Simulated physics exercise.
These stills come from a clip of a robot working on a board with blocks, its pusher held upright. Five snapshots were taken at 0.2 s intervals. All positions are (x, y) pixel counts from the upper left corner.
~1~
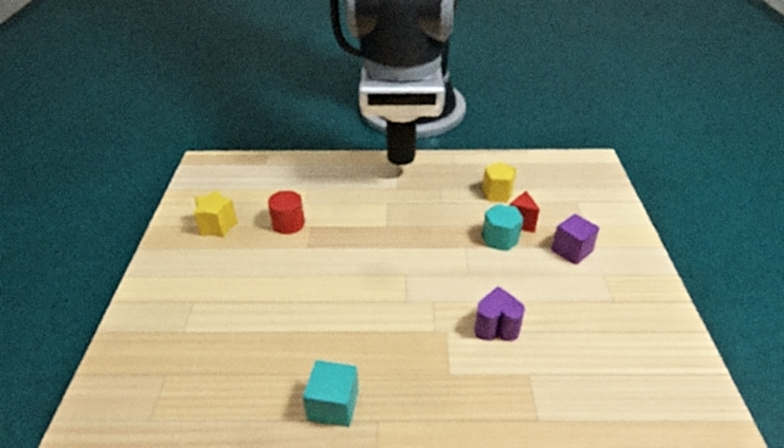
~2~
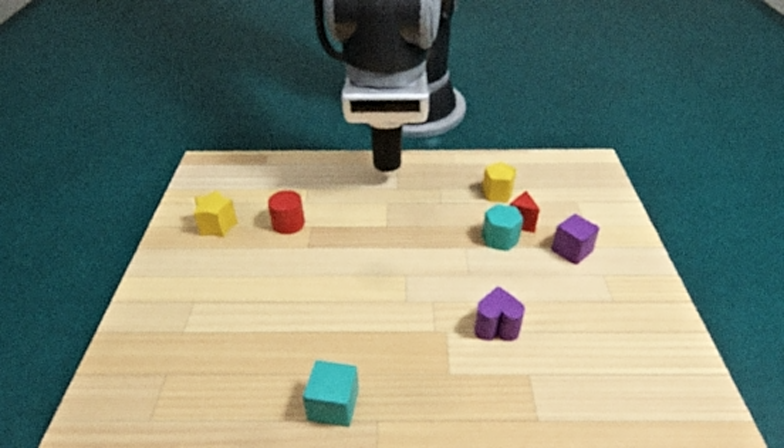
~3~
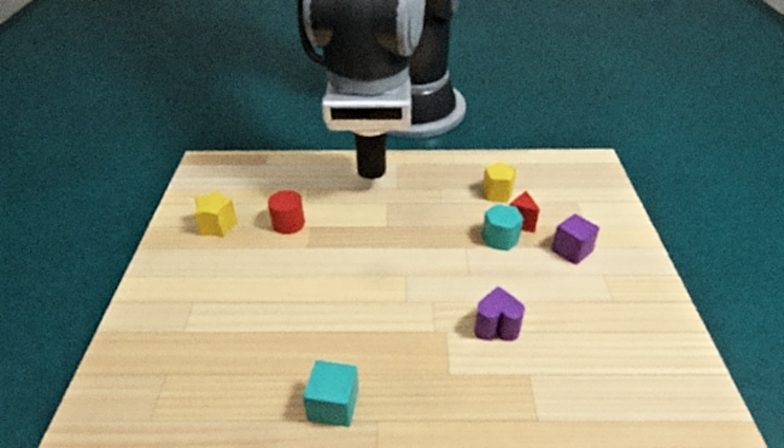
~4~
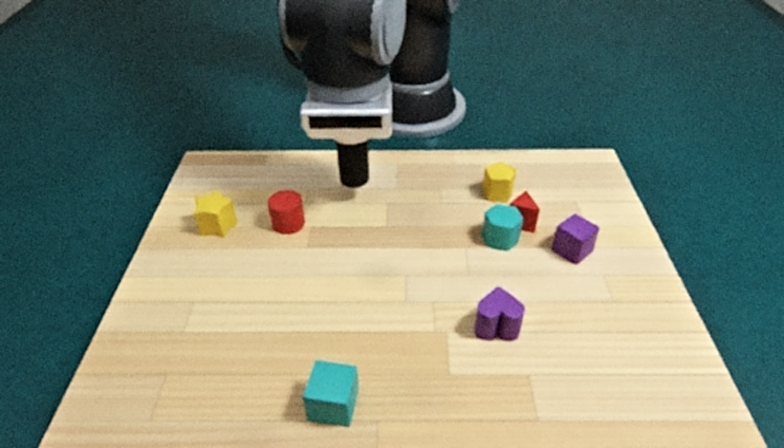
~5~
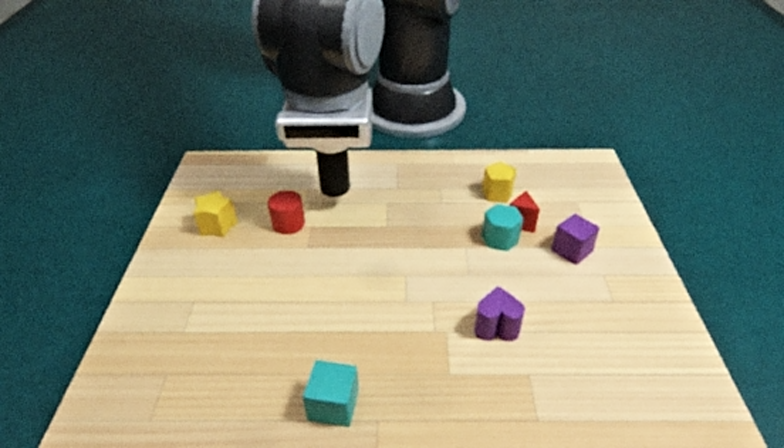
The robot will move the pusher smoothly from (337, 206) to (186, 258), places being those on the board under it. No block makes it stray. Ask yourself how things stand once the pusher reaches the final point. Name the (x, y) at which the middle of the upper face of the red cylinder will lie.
The red cylinder ends near (148, 254).
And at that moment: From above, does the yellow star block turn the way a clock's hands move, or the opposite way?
It turns clockwise.
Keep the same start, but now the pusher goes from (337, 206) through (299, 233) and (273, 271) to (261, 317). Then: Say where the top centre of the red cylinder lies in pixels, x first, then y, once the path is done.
At pixel (255, 213).
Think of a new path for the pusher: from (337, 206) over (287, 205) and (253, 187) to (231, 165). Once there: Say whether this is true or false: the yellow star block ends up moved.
False.
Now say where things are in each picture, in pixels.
Tip of the pusher at (401, 158), middles of tops, yellow star block at (211, 202), red cylinder at (285, 200), in the first frame.
Pusher at (387, 164), nothing pushed, in the second frame.
Pusher at (372, 171), nothing pushed, in the third frame.
Pusher at (354, 179), nothing pushed, in the fourth frame.
Pusher at (335, 188), yellow star block at (211, 202), red cylinder at (285, 200), in the fifth frame.
The first path, step by step. One third of the way, pusher at (287, 205); red cylinder at (255, 210).
Two thirds of the way, pusher at (234, 222); yellow star block at (208, 203), turned 20° clockwise; red cylinder at (200, 231).
At the end, pusher at (180, 240); yellow star block at (202, 205), turned 50° clockwise; red cylinder at (148, 254).
